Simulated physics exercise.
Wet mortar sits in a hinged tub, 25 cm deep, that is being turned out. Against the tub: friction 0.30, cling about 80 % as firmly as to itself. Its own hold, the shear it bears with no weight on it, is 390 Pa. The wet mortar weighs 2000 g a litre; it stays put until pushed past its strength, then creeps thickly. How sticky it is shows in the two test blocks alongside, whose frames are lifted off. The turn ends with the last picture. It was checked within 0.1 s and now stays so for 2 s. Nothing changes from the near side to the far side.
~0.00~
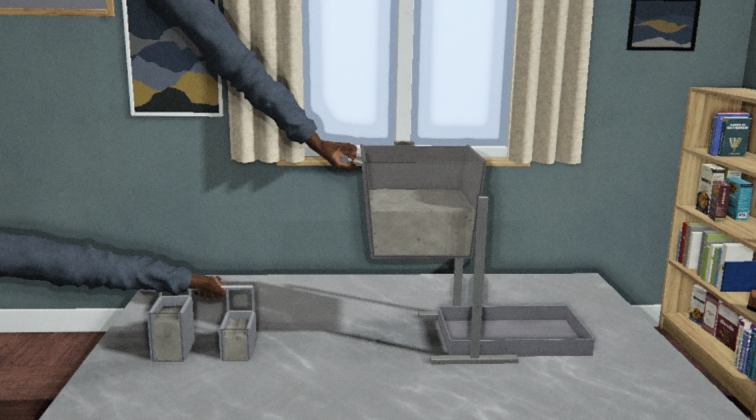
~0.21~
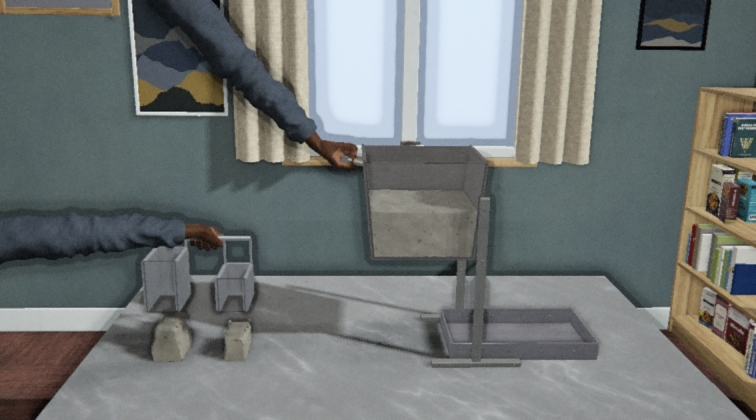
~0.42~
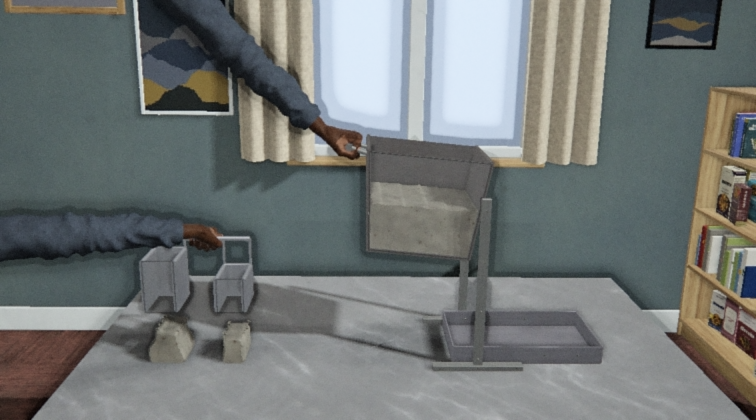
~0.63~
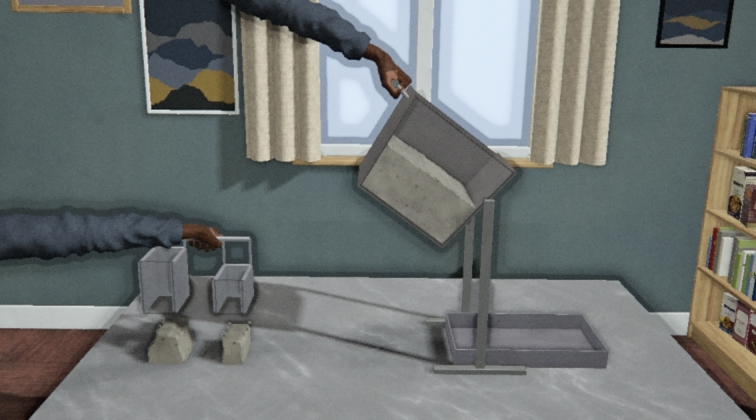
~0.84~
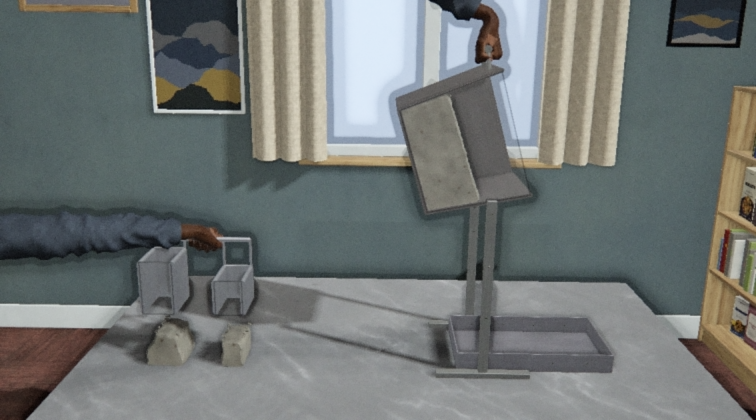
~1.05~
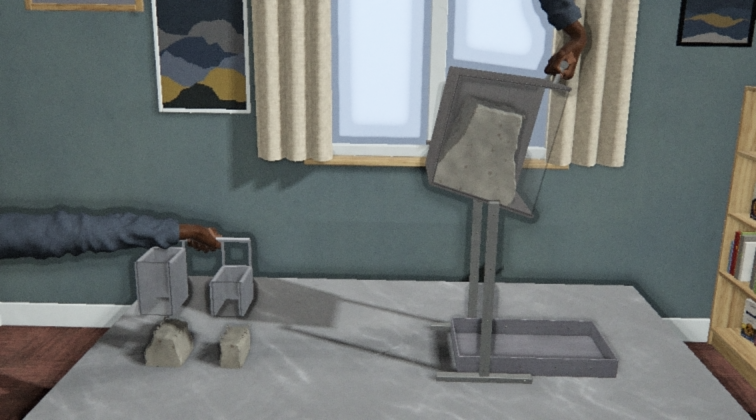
A hand swung a gray tub of wet mortar up and over on its stand until it leaned past upright, after another hand had lifted two small molds off blocks that slumped slightly.
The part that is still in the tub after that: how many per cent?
The part that is still in the tub after that is near 36 %.
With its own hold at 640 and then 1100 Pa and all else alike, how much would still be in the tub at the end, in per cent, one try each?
In that order: 50 %, 40 %.
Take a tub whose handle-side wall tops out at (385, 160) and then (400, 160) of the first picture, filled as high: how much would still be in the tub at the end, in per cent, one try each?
In turn about 45 %, 55 %.
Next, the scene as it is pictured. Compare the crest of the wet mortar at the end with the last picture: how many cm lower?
Some 15 cm.
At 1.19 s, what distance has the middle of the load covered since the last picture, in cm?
About 10 cm.
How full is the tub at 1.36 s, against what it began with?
About 40 %.
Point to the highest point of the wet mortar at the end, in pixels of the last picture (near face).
Around (467, 171).
After 1.19 s, the tub is at 102 degrees and holds 76 %.
After 1.36 s, the tub is at 102 degrees and holds 42 %.
After 1.53 s, the tub is at 102 degrees and holds 36 %.
After 1.70 s, the tub is at 102 degrees and holds 36 %.
After 3.05 s, the tub is at 102 degrees and holds 36 %.
